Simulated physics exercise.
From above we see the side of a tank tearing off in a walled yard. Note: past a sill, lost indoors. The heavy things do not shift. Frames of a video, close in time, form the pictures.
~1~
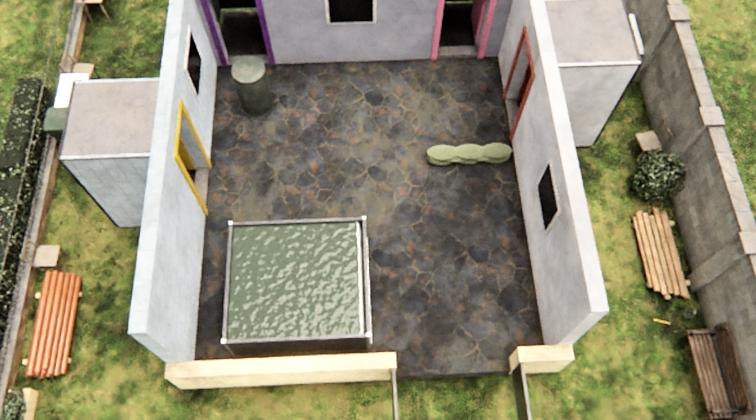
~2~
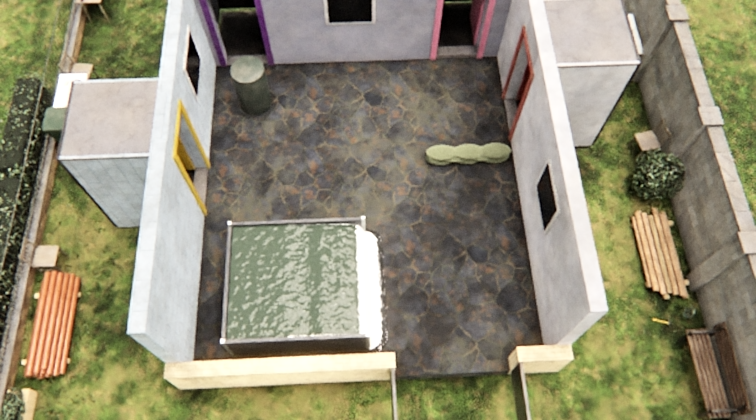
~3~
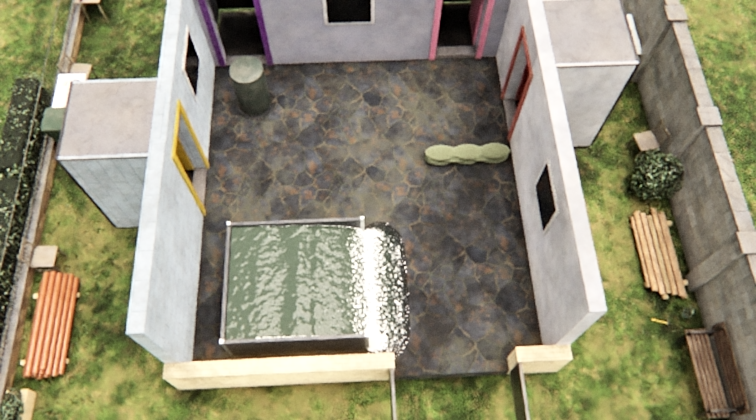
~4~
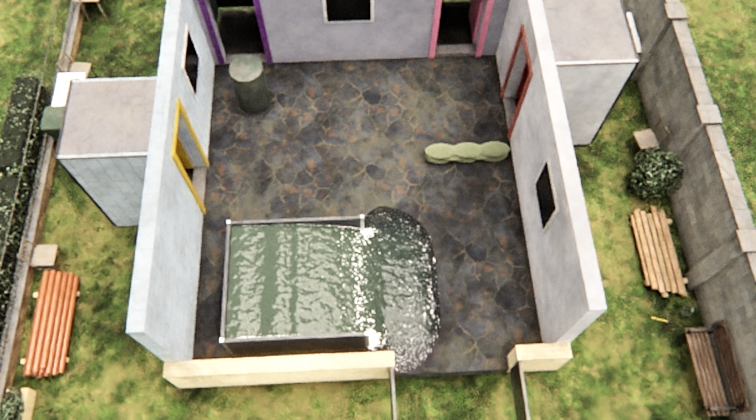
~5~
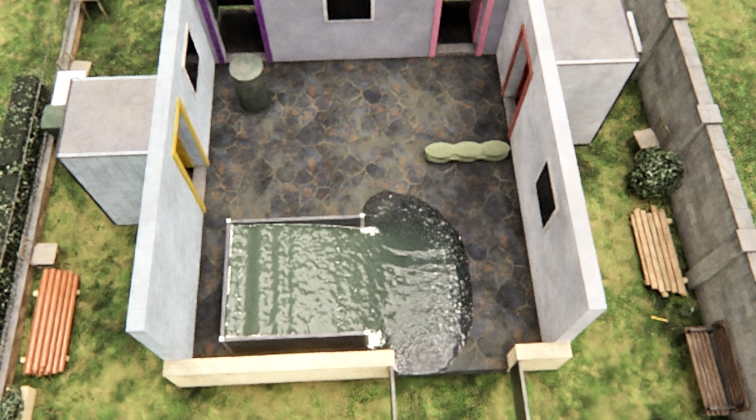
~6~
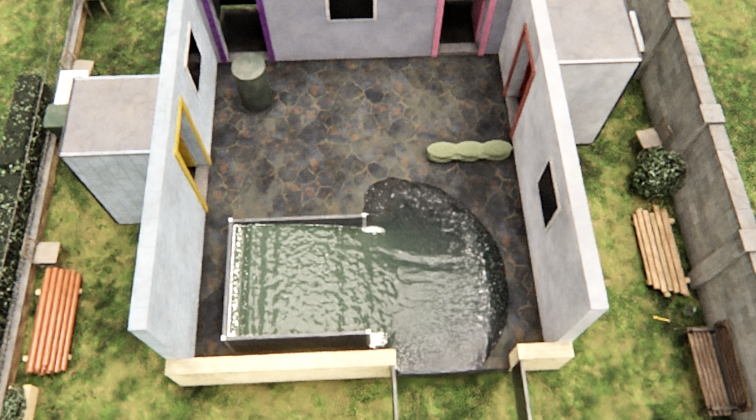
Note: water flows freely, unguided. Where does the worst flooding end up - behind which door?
Behind the purple door.
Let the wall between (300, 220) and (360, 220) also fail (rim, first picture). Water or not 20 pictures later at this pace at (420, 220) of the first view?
There: Dry.
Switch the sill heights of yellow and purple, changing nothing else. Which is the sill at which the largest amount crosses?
The yellow-painted one.
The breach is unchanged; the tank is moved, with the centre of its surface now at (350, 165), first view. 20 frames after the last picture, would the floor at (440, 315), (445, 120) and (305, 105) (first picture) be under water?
Log, spots in order: Taken by the flood / taken by the flood / unwetted.
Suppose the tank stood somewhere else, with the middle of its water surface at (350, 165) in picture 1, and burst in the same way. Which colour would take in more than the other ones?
I'd go with the one in red.
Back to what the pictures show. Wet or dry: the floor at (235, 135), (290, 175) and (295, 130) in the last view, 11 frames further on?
First spot not wetted, second not wetted, third not wetted.
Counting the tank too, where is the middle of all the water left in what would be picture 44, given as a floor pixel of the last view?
At roughly (387, 222).
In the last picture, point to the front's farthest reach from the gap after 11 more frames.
I'd say at around (499, 97).
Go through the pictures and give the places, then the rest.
The first frame shows the water tank at (298, 279) is whole and still.
In the second frame, the front is at (366, 233), out from the gap at (364, 285).
In the third frame, water pours out at (363, 286) and has run to (381, 226).
In the fourth frame, water pours out at (363, 285) and has run to (405, 218).
In the fifth frame, water pours out at (363, 284) and has run to (450, 230).
In the sixth frame, the front is at (492, 245), out from the gap at (365, 283).
A moment on, water covers 30 % of the floor; yellow door not reached, purple door not reached, pink door not reached, red door not reached.
Next, water covers 35 % of the floor; yellow door not reached, purple door not reached, pink door not reached, red door wet at the sill, nothing in.
Then, water covers 45 % of the floor; yellow door not reached, purple door not reached, pink door wet at the sill, nothing in, red door wet at the sill, nothing in.
Later, water covers 80 % of the floor; yellow door a trickle in, purple door wet at the sill, nothing in, pink door wet at the sill, nothing in, red door a trickle in.
In the end, water covers 95 % of the floor; yellow door some in, purple door some in, pink door wet at the sill, nothing in, red door a trickle in; the purple door has let in the most.
